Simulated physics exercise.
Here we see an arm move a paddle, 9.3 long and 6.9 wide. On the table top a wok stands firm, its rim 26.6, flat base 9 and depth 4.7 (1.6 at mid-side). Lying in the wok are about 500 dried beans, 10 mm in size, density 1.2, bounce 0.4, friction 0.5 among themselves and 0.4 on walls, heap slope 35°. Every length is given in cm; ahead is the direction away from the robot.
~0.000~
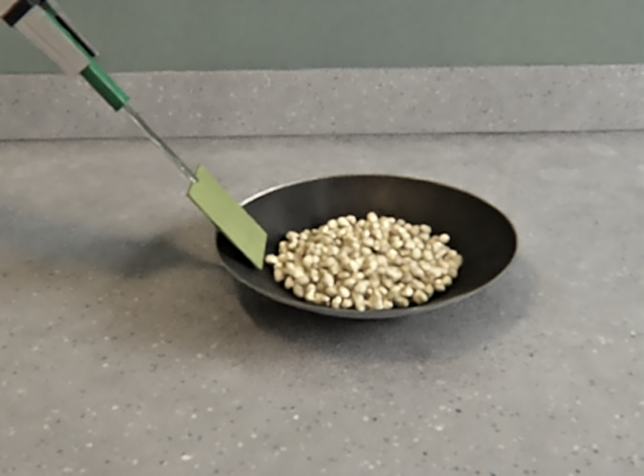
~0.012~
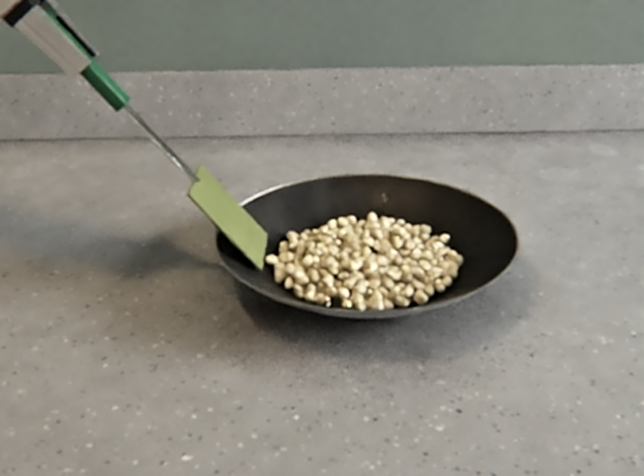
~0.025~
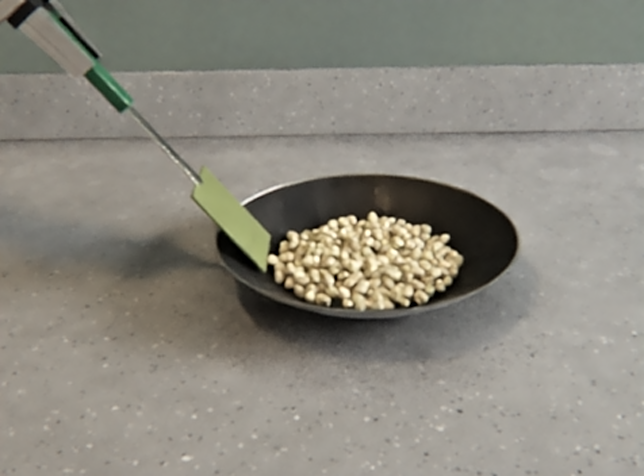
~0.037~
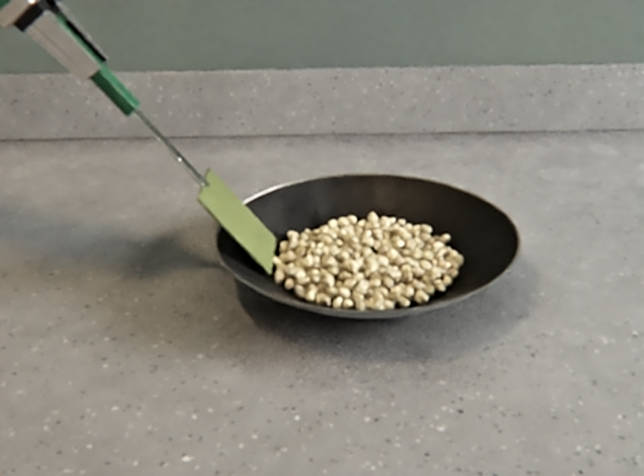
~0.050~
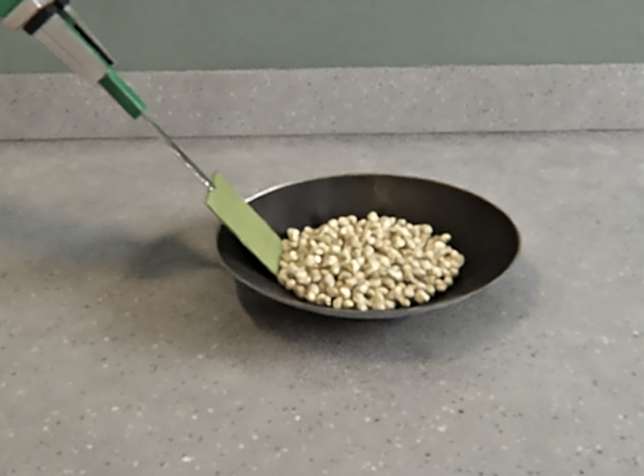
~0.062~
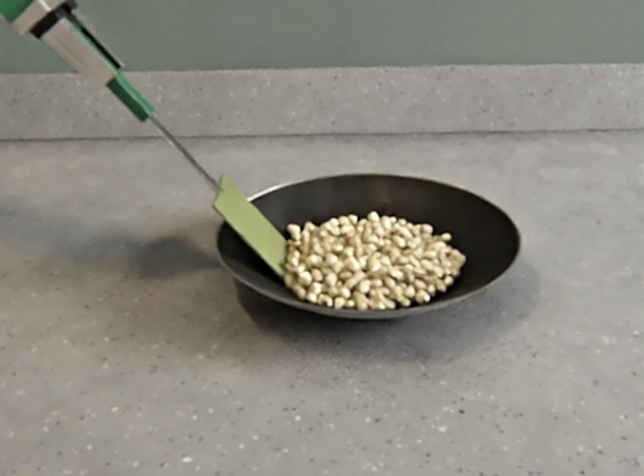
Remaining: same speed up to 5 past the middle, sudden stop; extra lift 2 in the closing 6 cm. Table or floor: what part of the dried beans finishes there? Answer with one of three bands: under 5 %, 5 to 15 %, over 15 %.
Under 5 %.
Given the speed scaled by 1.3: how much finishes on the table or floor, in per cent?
Some 0 per cent.
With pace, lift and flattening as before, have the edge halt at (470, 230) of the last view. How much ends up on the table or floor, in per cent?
Approximately 20 per cent, I reckon.
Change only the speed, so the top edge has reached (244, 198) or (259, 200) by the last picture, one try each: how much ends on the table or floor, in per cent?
Estimates: About 10 %, about 20 %.
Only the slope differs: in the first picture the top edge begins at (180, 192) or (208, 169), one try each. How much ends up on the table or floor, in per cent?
About 0 and 0 per cent.
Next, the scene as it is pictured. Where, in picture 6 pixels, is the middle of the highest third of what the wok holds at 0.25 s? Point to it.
About pixel (455, 245).
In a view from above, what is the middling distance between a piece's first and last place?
It works out to roughly 5 cm.
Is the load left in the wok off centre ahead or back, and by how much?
The balance point lies close to 4.5 cm ahead.
By 0.16 s, sloping 52°, highest piece 4 above the table; 504 in the wok.
By 0.25 s, sloping 52°, highest piece 5 above the table; 504 in the wok.
By 0.50 s, sloping 52°, highest piece 6 above the table; 501 in the wok, 3 on the table or floor.
By 1.55 s, sloping 52°, highest piece 6 above the table; 501 in the wok, 3 on the table or floor.
Final count, 501 in the wok, 3 on the table or floor. That is 1 % on the table or floor.
